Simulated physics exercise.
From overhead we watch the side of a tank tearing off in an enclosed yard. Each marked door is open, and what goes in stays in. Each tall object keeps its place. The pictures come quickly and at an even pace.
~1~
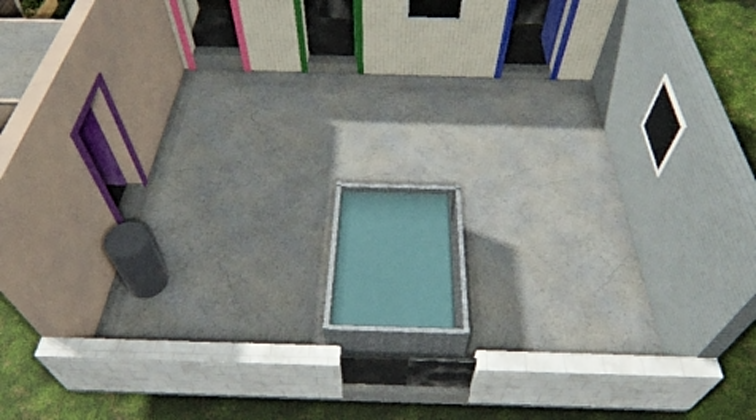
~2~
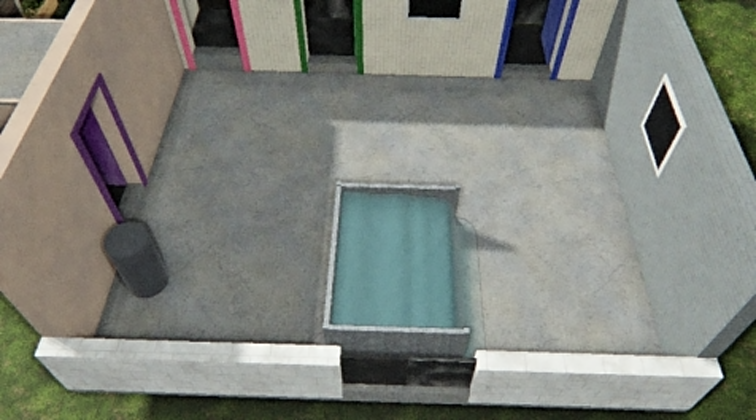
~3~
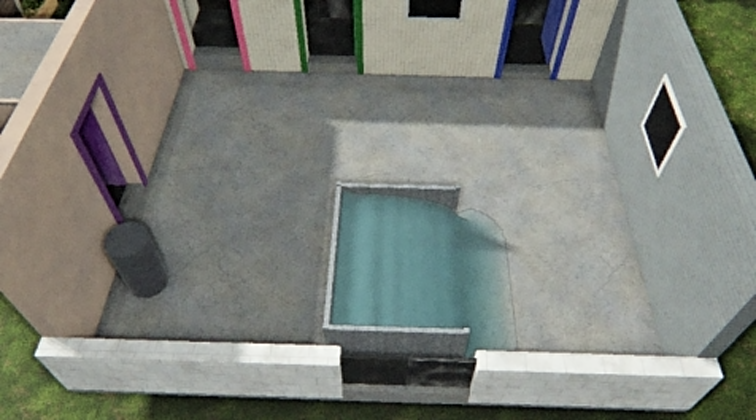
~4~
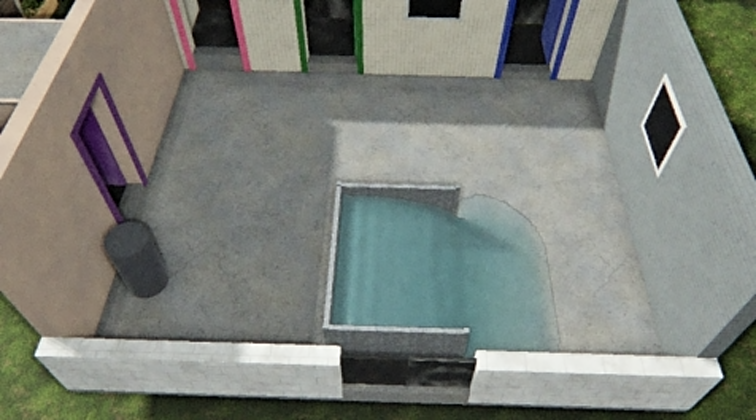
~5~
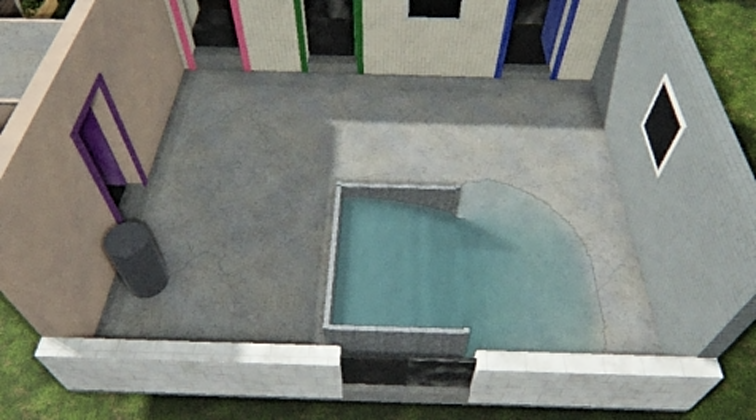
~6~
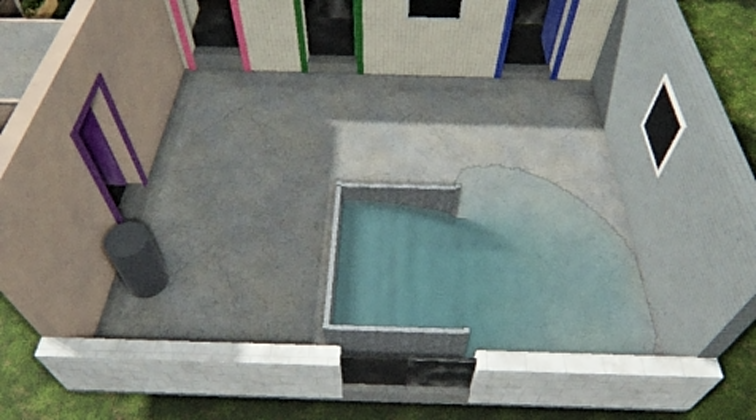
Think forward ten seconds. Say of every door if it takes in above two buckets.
My prediction: Pink door: No more than two buckets; purple door: No more than two buckets; blue door: More than two buckets; green door: No more than two buckets.
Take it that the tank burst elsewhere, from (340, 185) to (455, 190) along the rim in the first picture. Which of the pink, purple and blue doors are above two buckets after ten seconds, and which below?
Door by door, the pink door comes up short, then the purple door comes up short, then the blue door crosses the line.
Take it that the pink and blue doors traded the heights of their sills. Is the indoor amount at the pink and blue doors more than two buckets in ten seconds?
The pink door falls short; the blue door falls short.
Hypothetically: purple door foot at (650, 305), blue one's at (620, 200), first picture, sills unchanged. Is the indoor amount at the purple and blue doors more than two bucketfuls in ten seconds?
Note - purple door overshoots, blue door overshoots.
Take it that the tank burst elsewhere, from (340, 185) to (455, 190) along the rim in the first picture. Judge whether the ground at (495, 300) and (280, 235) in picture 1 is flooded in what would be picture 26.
Still dry, Still dry.
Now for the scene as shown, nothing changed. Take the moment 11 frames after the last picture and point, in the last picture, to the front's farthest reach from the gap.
My guess is roughly (588, 81).
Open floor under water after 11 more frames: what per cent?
About 30 %.
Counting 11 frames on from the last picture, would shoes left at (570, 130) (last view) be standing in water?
It'll be soaked.
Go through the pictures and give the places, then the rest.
In the first picture, the open tank at (397, 255) is whole and still.
In the second picture, water pours out at (455, 278) and has run to a hidden place.
In the third picture, the front is at a hidden place, out from the gap at (455, 279).
In the fourth picture, water pours out at (454, 280) and has run to (492, 203).
In the fifth picture, the front is at (535, 202), out from the gap at (454, 281).
In the sixth picture, water pours out at (454, 281) and has run to (624, 249).
A moment on, water covers 25 % of the floor; the pink door not reached, the purple door not reached, the blue door not reached, the green door not reached.
Next, water covers 30 % of the floor; the pink door not reached, the purple door not reached, the blue door not reached, the green door not reached.
Then, water covers 40 % of the floor; the pink door not reached, the purple door not reached, the blue door over two buckets in, the green door not reached.
Later, water covers 70 % of the floor; the pink door wet at the sill, nothing in, the purple door not reached, the blue door far over two buckets in, the green door wet at the sill, nothing in.
In the end, water covers 95 % of the floor; the pink door wet at the sill, nothing in, the purple door wet at the sill, nothing in, the blue door far over two buckets in, the green door wet at the sill, nothing in.
